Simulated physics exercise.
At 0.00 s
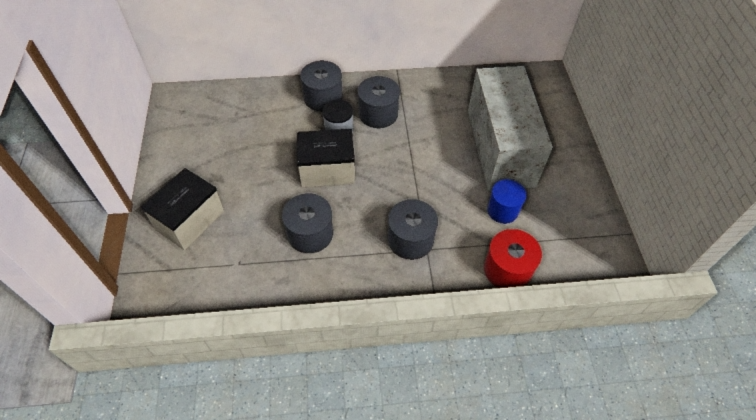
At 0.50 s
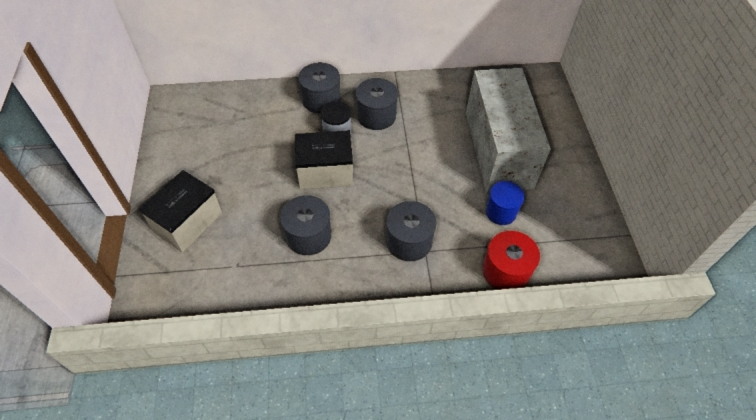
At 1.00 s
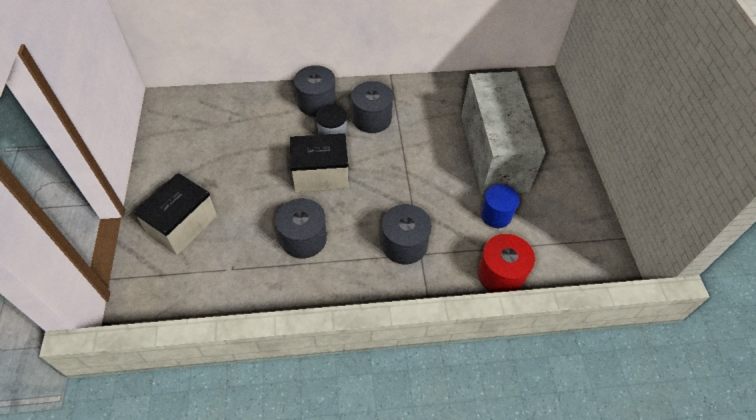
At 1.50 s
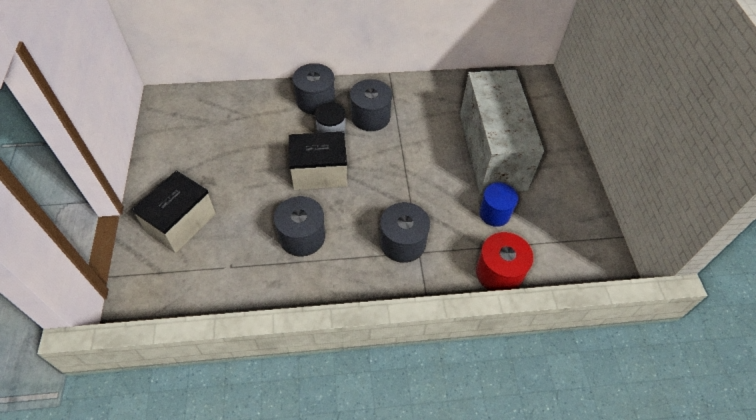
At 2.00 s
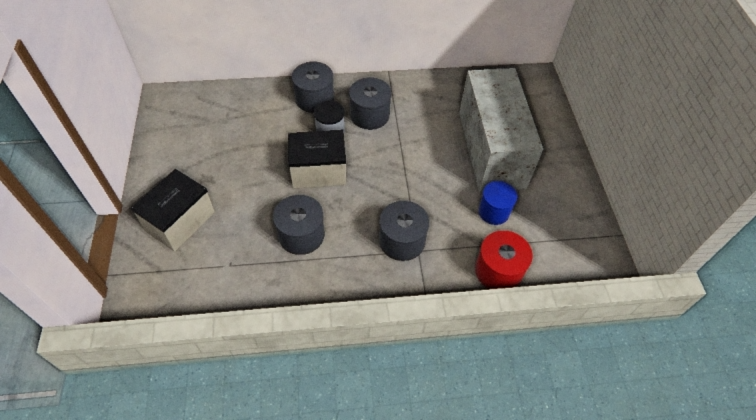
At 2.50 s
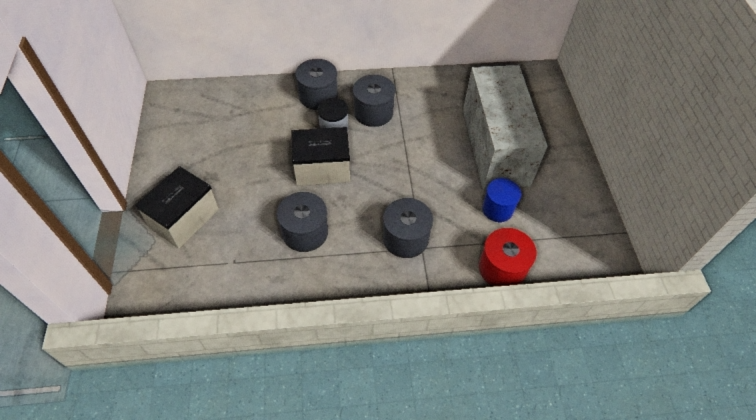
A small walled shop with a stained stone floor and a doorway on the left is seen from above, its low pale wall running along the front. A red tub and a smaller blue pail sit at the right by a long grey block, with dark round tubs and black-topped chests to the left. Nothing inside shifts as the view sways slightly, while bluish water spreads outside and reaches the doorway.
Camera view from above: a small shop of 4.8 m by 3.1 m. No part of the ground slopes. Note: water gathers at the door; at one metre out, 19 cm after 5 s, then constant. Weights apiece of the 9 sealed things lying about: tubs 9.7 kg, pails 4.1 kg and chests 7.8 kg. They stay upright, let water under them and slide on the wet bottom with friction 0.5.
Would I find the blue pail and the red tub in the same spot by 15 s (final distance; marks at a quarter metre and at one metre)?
Outcome: The blue pail is far from its start, the red tub is far from its start.
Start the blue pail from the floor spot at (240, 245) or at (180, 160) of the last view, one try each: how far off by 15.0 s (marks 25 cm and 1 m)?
From the first spot it would go a long distance, and from the second it would stay roughly in place.
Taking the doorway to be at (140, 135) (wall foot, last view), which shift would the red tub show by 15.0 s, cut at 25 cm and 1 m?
Well, the red tub scoots a little.
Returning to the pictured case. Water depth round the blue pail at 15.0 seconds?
Roughly 11 cm deep.
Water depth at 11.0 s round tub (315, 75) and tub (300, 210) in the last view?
Some 5 cm at the first, some 7 cm at the second.
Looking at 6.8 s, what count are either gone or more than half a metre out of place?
1.
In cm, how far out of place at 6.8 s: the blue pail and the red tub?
Shifts: Around 0 and 0 cm.
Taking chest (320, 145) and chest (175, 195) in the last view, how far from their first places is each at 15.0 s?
They sit 150 cm and 140 cm away, in the order given.
After 3.5 s the blue pail is near (504, 192), 0.0 m from its start, aground; the red tub is near (511, 250), 0.0 m from its start, aground; 0 afloat.
After 6.8 s the blue pail is near (504, 192), 0.0 m from its start, aground; the red tub is near (512, 249), 0.0 m from its start, aground; 1 afloat.
After 11.0 s the blue pail is near (577, 142), 1.0 m from its start, aground; the red tub is near (597, 213), 0.9 m from its start, afloat; 7 afloat.
After 15.0 s the blue pail is near (467, 60), 1.8 m from its start, afloat; the red tub is near (527, 59), 2.4 m from its start, afloat; 8 afloat.
